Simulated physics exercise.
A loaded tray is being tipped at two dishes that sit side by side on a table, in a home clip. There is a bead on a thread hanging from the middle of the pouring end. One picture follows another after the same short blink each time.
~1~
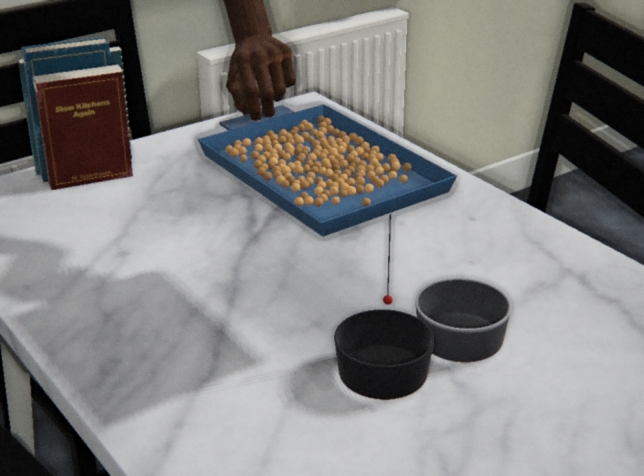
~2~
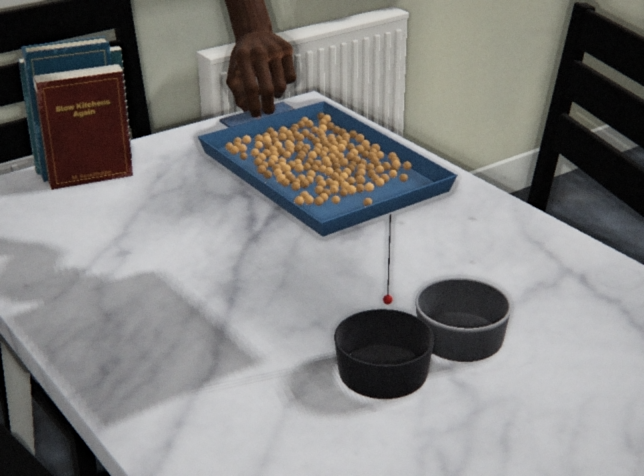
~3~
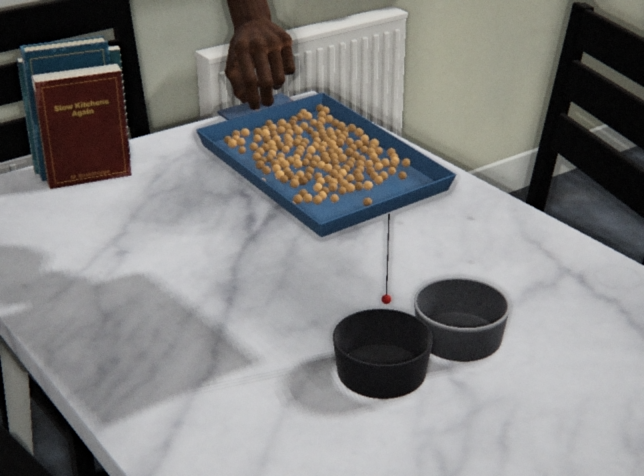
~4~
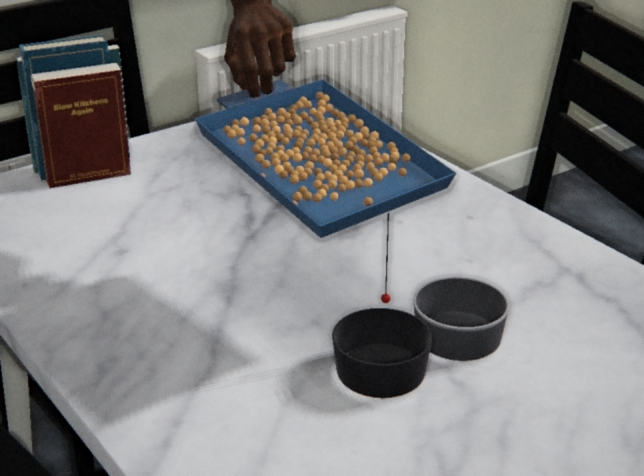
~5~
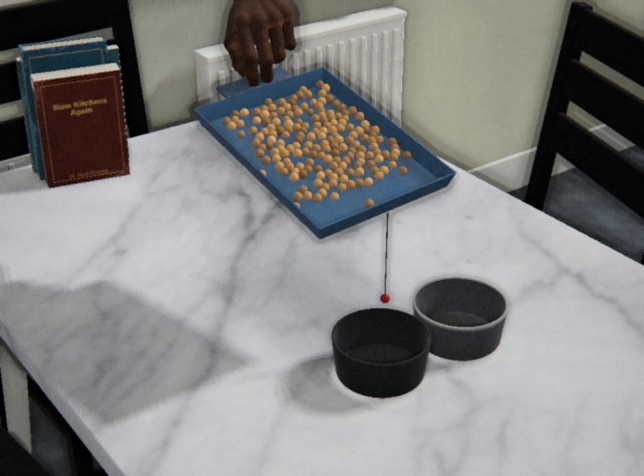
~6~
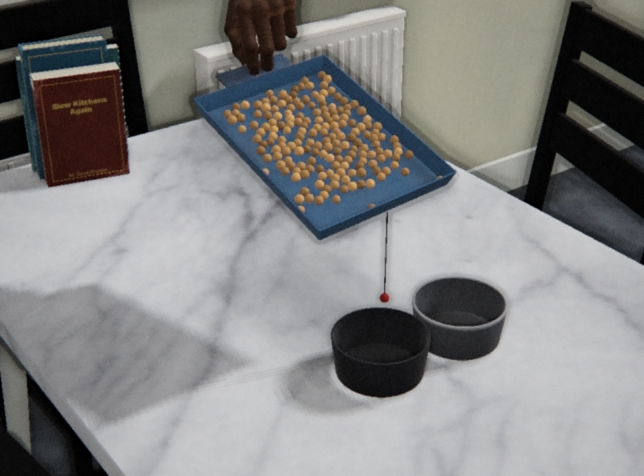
A blue tray of round wooden beads tilting gradually as a hand raises its far end above two dark dishes on a marble table.
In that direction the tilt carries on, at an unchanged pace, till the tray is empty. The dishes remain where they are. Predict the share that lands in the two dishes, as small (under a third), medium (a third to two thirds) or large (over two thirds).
Medium.
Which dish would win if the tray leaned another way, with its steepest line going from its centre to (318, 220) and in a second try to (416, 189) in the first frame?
Order of results: The left-placed dish, followed by the right-placed dish.
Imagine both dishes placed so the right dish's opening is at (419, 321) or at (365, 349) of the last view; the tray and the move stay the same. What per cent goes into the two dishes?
100 %, 90 %.
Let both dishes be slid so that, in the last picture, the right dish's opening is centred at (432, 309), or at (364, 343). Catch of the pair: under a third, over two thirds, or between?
Earlier place: Over two thirds. Later place: More than two thirds.
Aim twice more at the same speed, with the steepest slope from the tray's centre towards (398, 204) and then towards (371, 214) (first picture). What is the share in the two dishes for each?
About 90 and 70 per cent.
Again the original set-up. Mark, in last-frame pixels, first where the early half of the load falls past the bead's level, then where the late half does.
First part (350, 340), rest (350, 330).
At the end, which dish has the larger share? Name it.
It's the dish to the left that ends up fuller.
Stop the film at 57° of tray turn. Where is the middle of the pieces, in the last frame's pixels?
Roughly at (354, 209).
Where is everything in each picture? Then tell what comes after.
The first picture shows corners of the pouring end near (323, 219) and (450, 175), level; middle of the load near (326, 163), round wooden beads; left dish near (415, 376); right dish near (494, 339); bead on its thread near (388, 300).
The second picture shows corners of the pouring end near (323, 219) and (450, 174), level; middle of the load near (326, 161).
The third picture shows corners of the pouring end near (322, 220) and (449, 174), tipped barely, lowest at the left corner; middle of the load near (324, 156).
The fourth picture shows corners of the pouring end near (322, 221) and (449, 172), tipped a little, lowest at the left corner; middle of the load near (324, 149).
The fifth picture shows corners of the pouring end near (321, 224) and (449, 171), tipped a little, lowest at the left corner; middle of the load near (325, 144).
The sixth picture shows corners of the pouring end near (321, 225) and (449, 170), tipped clearly, lowest at the left corner; middle of the load near (326, 142), all but a few on the move; left dish near (411, 374); right dish near (491, 338).
Shortly afterwards, tray tipped steeply; the bulk on the tray; a little in the left dish; only a few outside both; a little in the air.
Next, tray tipped right over; a little on the tray; near half in the left dish; near a third outside both; a little in the air.
Some moments later, tray tipped past a quarter turn; near half in the left dish; near half outside both.
In the end, tray tipped past a quarter turn; near half in the left dish; none at all in the right dish; near half outside both.
